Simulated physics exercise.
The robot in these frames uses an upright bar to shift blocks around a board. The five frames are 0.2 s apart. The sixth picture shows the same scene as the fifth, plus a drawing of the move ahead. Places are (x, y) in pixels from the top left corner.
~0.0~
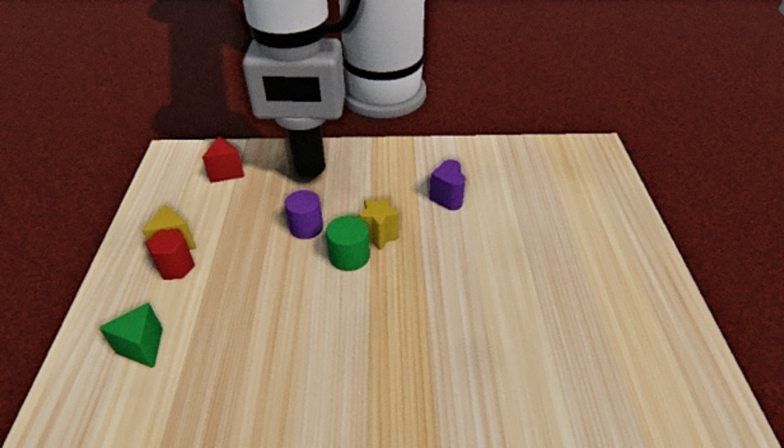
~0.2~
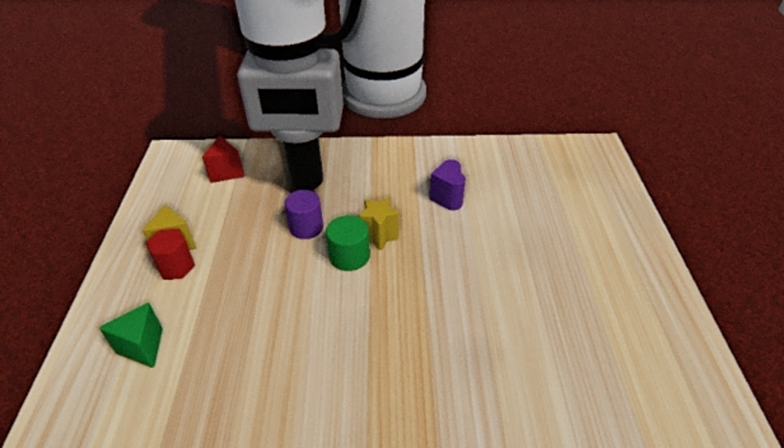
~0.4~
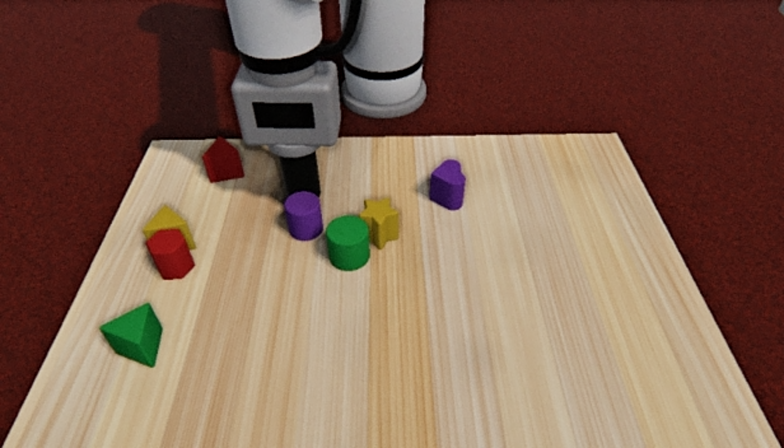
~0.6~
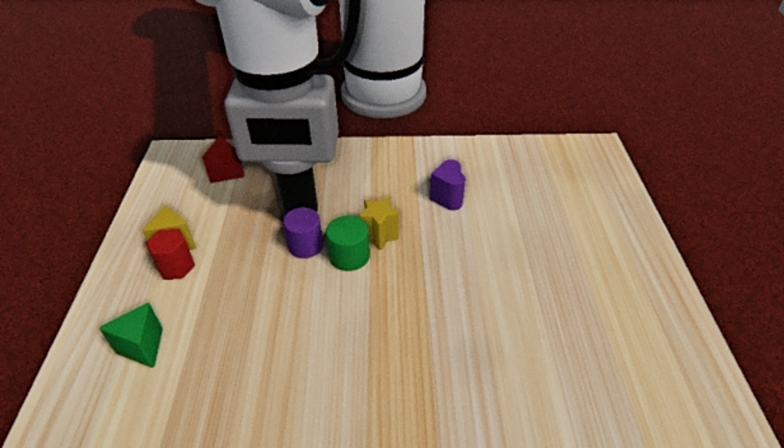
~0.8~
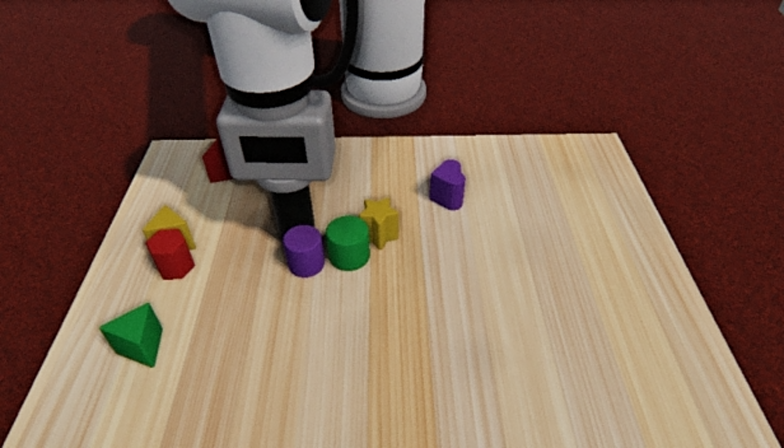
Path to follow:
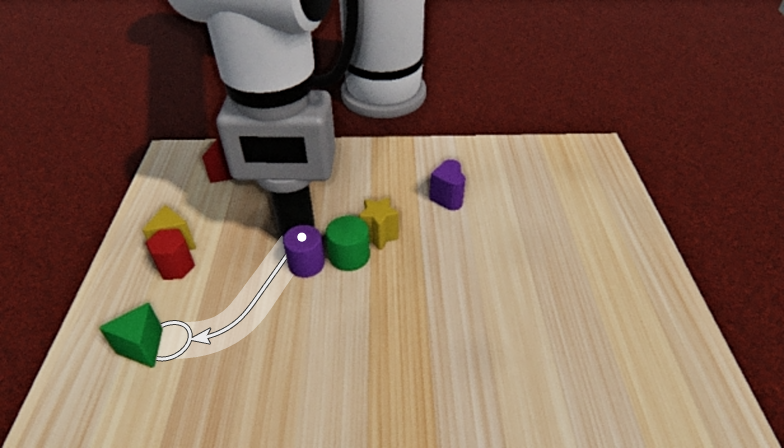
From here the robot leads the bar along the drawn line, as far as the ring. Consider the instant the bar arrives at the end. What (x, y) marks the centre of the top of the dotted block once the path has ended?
By then it is at (300, 261).
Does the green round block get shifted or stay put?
Right where it was.
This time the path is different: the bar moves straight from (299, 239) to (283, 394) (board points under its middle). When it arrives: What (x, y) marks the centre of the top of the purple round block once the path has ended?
When the path ends, it will be at (327, 305).
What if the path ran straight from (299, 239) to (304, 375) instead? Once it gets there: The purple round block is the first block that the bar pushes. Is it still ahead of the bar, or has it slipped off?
I'd say the purple round block has slipped off and sits beside or behind the bar.
Path on the board, from (299, 239) by way of (270, 279) and (233, 324) to (168, 340); the dot is on the purple round block.
On the path given first. One third of the way, bar (267, 269); purple round block (300, 261).
Two thirds of the way, bar (229, 313); purple round block (300, 261).
At the end, bar (162, 329); green triangular piece (114, 326), turned 10° anticlockwise; purple round block (300, 261); green round block in place.
